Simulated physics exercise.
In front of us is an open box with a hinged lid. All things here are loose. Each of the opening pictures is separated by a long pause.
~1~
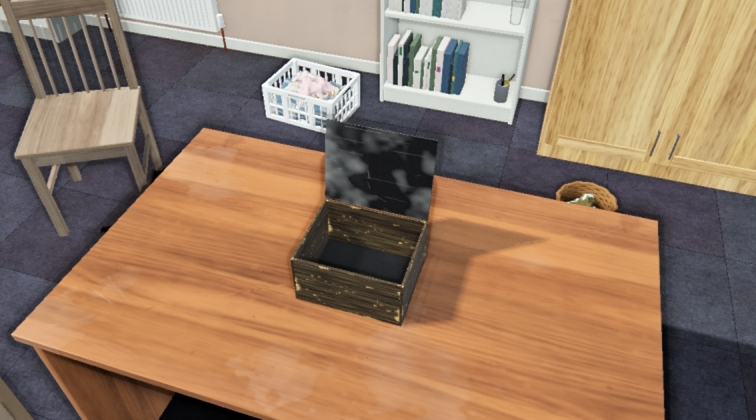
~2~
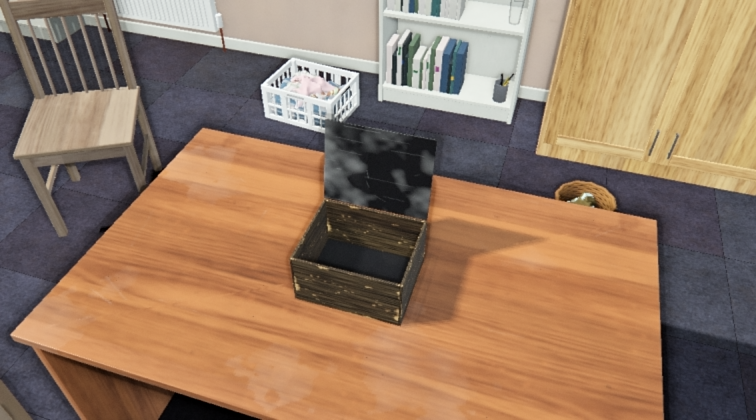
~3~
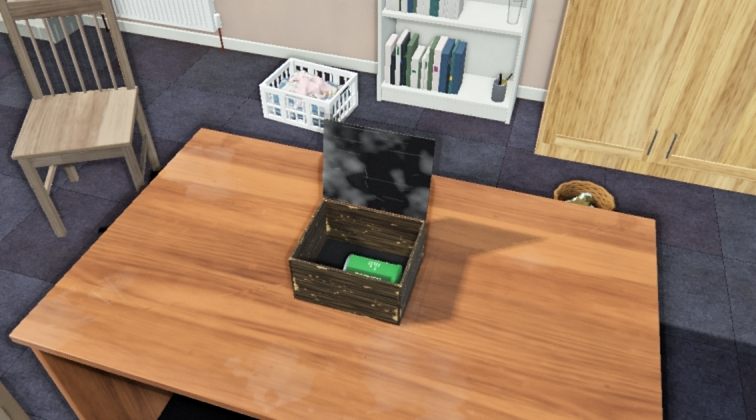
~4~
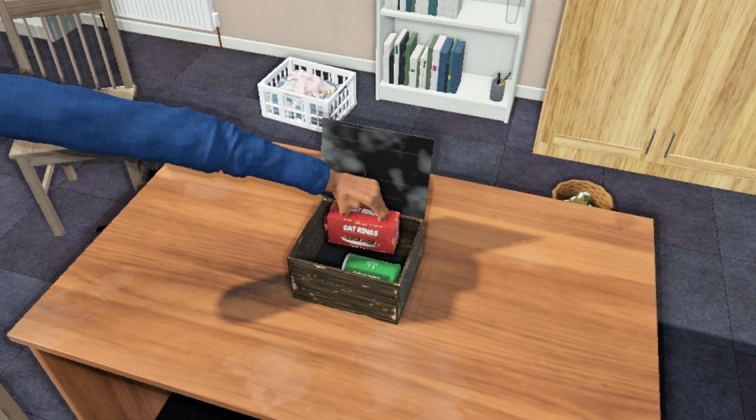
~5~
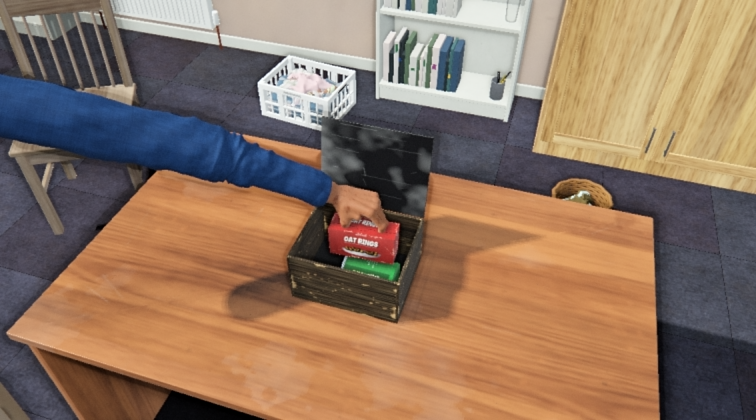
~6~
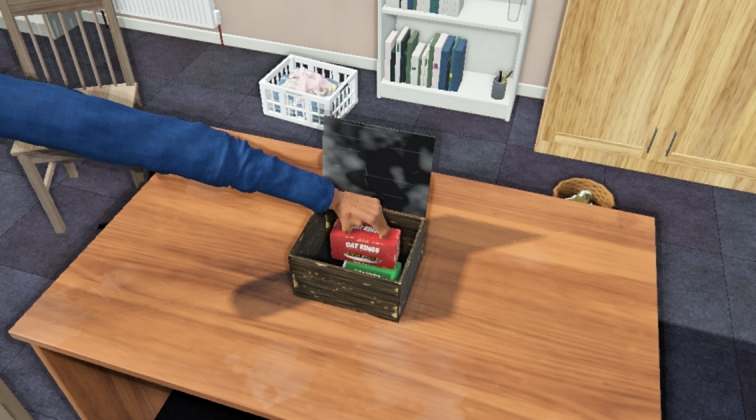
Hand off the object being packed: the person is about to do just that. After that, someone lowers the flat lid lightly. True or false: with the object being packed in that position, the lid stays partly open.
False, the lid closes.
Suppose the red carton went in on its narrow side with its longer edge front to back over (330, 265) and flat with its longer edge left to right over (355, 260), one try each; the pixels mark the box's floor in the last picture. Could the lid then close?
First time it drops into place, and next time it drops into place.
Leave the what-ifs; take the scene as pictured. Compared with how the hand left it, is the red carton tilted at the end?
Looking at the last picture, the red carton sits at an angle.
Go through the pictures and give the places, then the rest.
In the first frame, the last thing is not in view yet.
In the second frame, the last thing is not in view yet.
In the third frame, the last thing is not in view yet.
In the fourth frame, coming down; red carton (364, 227).
In the fifth frame, coming down; red carton (364, 239).
In the sixth frame, put in, still held; red carton (366, 244).
Then, 0.50 s on from there, red carton on its side near (375, 254); green tin shifted a little.
Then, 1.50 s on from there, lid 66° above the rim; red carton on its side near (375, 254); green tin shifted a little.
Then, 2.10 s on from there, lid 16° above the rim; red carton on its side near (375, 254); green tin shifted a little.
In the end, lid shut; toppled in the box, red carton; green tin unmoved. At the end, from the last picture's camera, red carton near (375, 254).
